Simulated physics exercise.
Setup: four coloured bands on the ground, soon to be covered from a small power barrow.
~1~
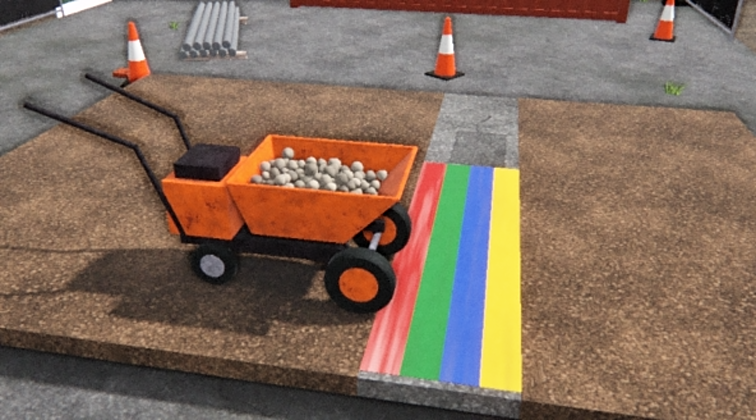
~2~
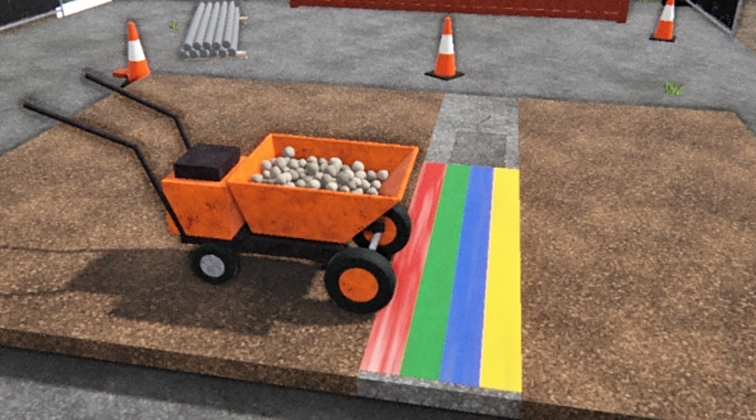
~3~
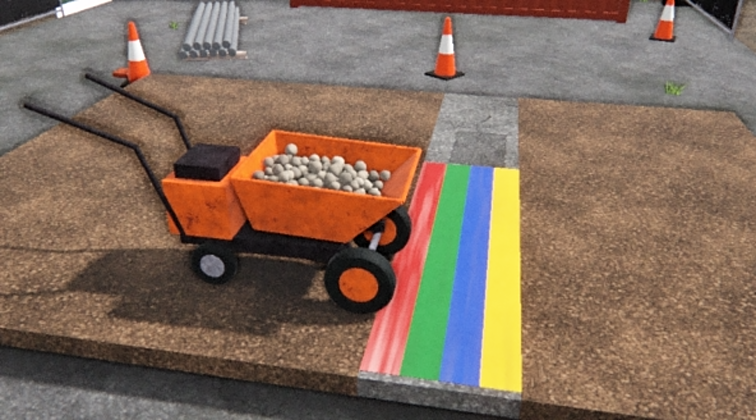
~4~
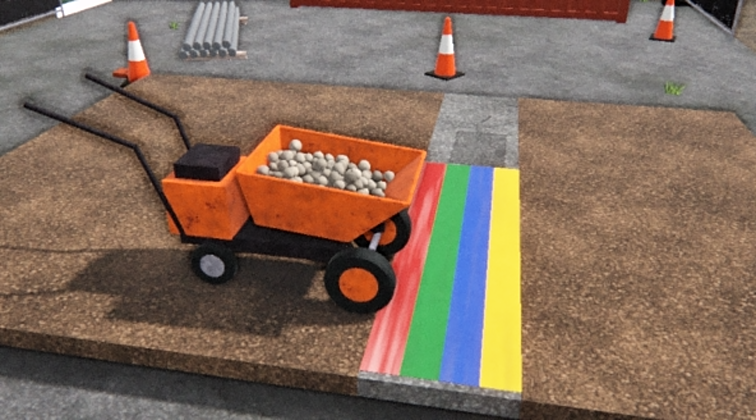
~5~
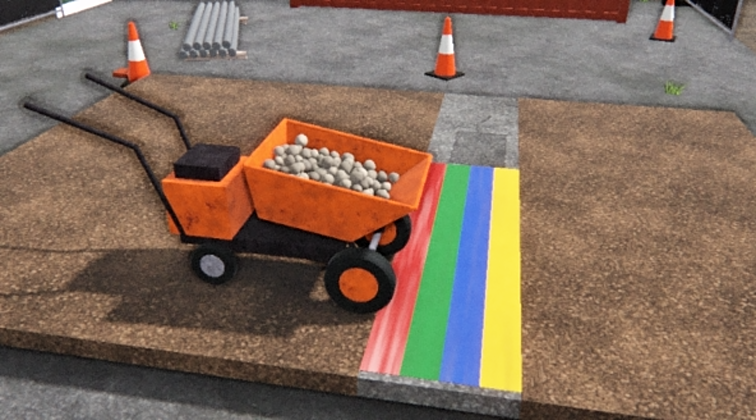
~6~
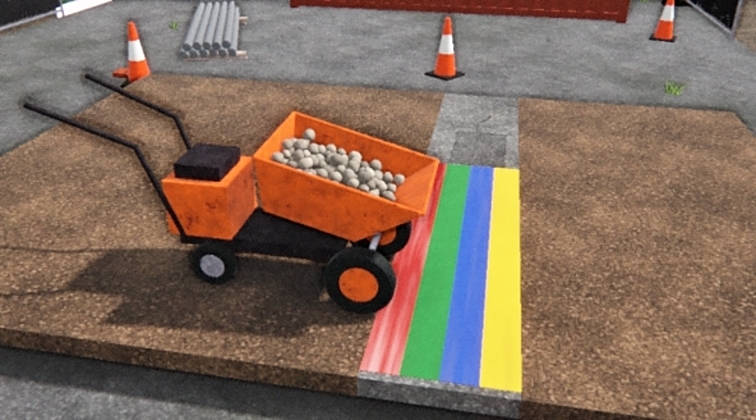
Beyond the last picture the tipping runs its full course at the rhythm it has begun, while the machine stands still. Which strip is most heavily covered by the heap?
The yellow strip.
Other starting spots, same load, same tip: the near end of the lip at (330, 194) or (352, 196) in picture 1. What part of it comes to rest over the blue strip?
In order, close to 20 and 30 in a hundred.
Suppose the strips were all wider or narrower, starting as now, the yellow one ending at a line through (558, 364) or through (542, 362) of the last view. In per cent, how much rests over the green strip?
In turn 0 and 0 in a hundred.
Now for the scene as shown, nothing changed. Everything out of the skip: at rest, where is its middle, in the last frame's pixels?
(518, 290).
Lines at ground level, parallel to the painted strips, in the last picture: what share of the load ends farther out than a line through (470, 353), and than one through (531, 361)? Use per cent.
First roughly 80 percent, then 30 percent.
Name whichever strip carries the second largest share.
Second place goes to the blue strip.
Soon, skip tipped steeply; all in the skip.
A while on, skip tipped right over; about two thirds in the skip; a small part over the blue strip; about a quarter over the yellow strip; a stray few falling; a stray few off the paint.
Towards the end, skip tipped right over; a small part in the skip; a small part over the blue strip; about a third over the yellow strip; about a third off the paint.
Finally, skip tipped right over; a small part in the skip; none over the red strip; none over the green strip; a small part over the blue strip; about a third over the yellow strip; about a third off the paint.
